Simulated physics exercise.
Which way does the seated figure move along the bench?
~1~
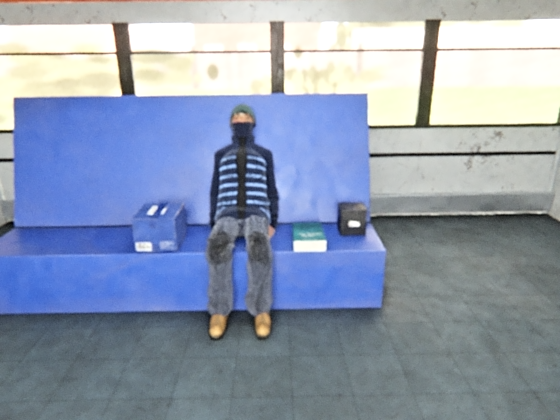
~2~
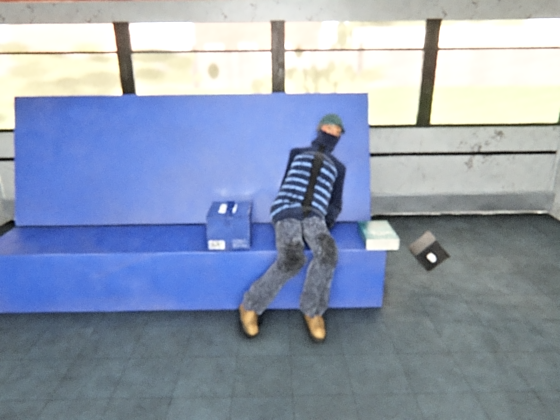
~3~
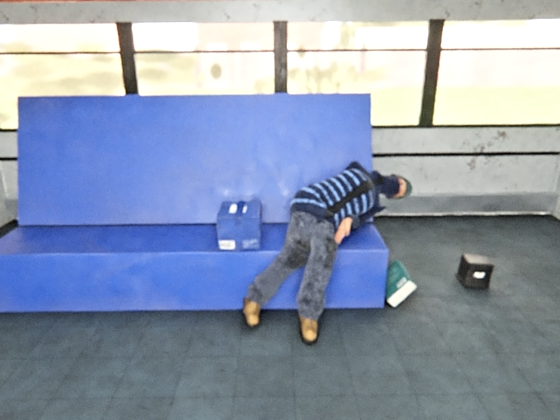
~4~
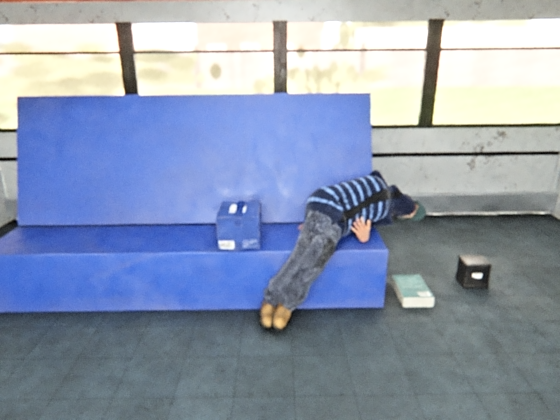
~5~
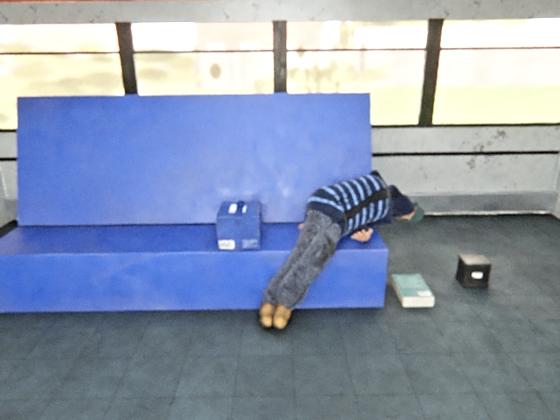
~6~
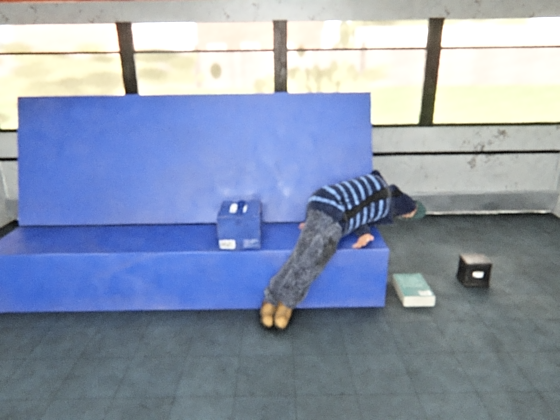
The figure moves to the right, toppling over toward that end of the bench.
